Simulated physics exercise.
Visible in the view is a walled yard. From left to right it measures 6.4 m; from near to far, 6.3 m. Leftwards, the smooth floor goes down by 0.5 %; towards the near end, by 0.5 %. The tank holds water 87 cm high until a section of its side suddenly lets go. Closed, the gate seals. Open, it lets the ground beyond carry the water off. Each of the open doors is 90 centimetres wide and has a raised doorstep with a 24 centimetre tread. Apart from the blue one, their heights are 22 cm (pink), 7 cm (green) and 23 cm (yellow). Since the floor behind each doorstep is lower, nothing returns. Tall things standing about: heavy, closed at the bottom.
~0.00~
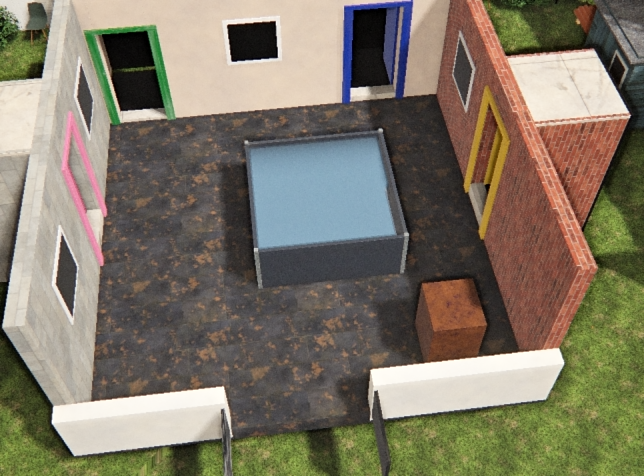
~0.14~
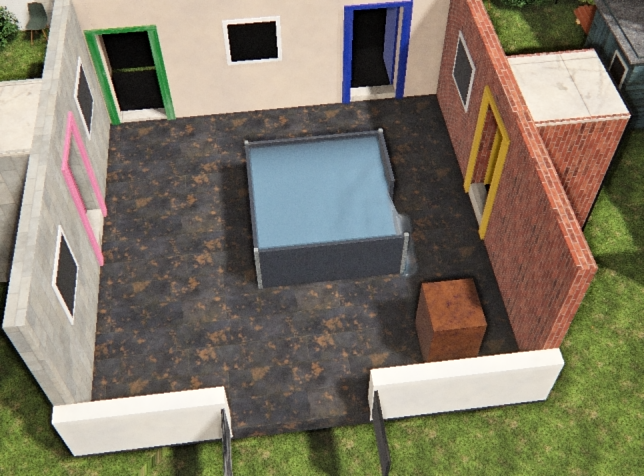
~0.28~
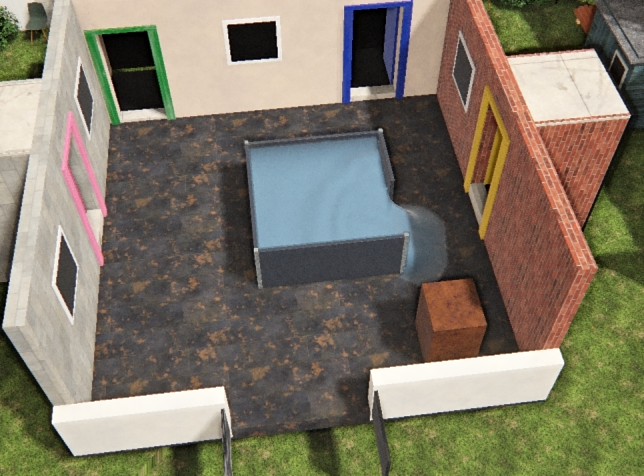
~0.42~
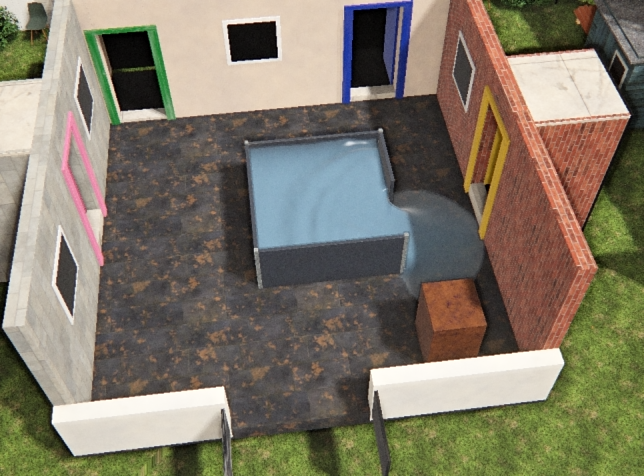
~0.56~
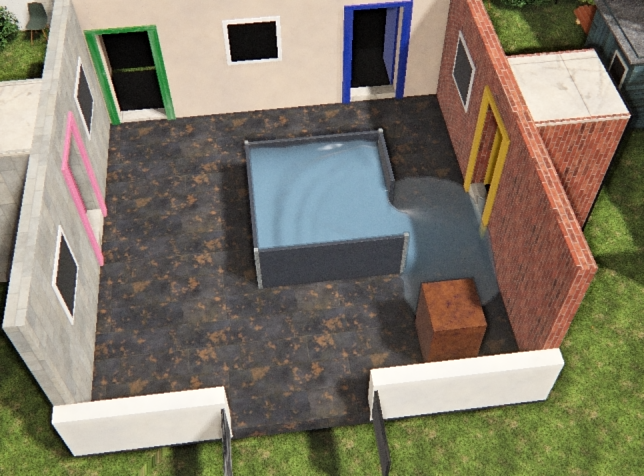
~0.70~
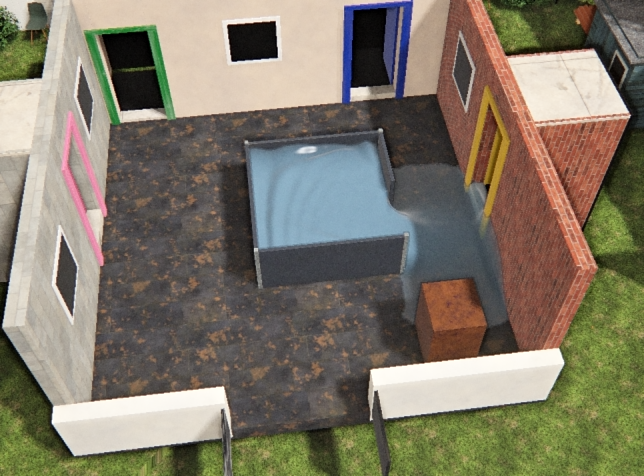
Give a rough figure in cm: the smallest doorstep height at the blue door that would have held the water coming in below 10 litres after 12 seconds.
18 cm.
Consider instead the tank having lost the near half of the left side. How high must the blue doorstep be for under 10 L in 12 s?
About 9.5 cm.
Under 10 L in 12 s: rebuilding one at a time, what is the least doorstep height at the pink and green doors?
You'd want about 11.5 centimetres at pink and about 13.5 centimetres at green.
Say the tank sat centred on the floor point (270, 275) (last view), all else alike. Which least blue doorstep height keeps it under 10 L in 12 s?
About 23 cm.
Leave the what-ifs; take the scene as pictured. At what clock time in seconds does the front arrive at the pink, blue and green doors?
Arrival: Pink 4.5 s, blue 2.0 s, green 3.8 s.
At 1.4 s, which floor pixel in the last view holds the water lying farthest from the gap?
Pixel close to (434, 100).
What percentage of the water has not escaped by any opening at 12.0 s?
Share still there: Approx. 82 percent.
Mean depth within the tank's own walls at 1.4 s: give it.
Near 61 cm, averaged.
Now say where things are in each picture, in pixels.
Still water, 87 cm deep, in the tank at (322, 190); the blue door at (375, 59) is dry, in the first picture.
Water pours out at (394, 233) and has run 0.3 m, to (408, 228); about 7 cm deep outside, 87 cm at the back, in the second picture.
The front is at (442, 236), 0.8 m from the gap at (394, 233); 1.0 m2 of floor is wet, 87 cm left at the back, in the third picture.
The gap is at (394, 235), the front 1.4 m out at (480, 244); the back of the tank holds 87 cm, in the fourth picture.
Water pours out at (394, 234) and has run 1.7 m, to (492, 220); about 8 cm deep outside, 84 cm at the back, in the fifth picture.
The gap is at (394, 234), the front 1.8 m out at (507, 316); the back of the tank holds 75 cm; the blue door at (375, 59), 3.6 m from the gap, is still 2.0 m from the nearest water, in the sixth picture.
After 1.4 s water covers 15 % of the floor, deepest (60 cm) near (483, 252); it has not reached the blue door.
After 3.0 s water covers 50 % of the floor, deepest (52 cm) near (508, 369); 20 cm at the blue door, 16 litres in over its 13 cm doorstep.
After 12.0 s water covers 100 % of the floor, deepest (16 cm) near (90, 430); 7 cm at the blue door, 56 litres in over its 13 cm doorstep.
At the blue door as built, the water arrived by 2.0 s and peaked near 23 cm at 2.6 s.
Run again over the same 12 s with other heights there, 26 litres in over 15.5 cm, 3 litres over 21 cm. The limit of 10 litres is kept from about 18 cm up.
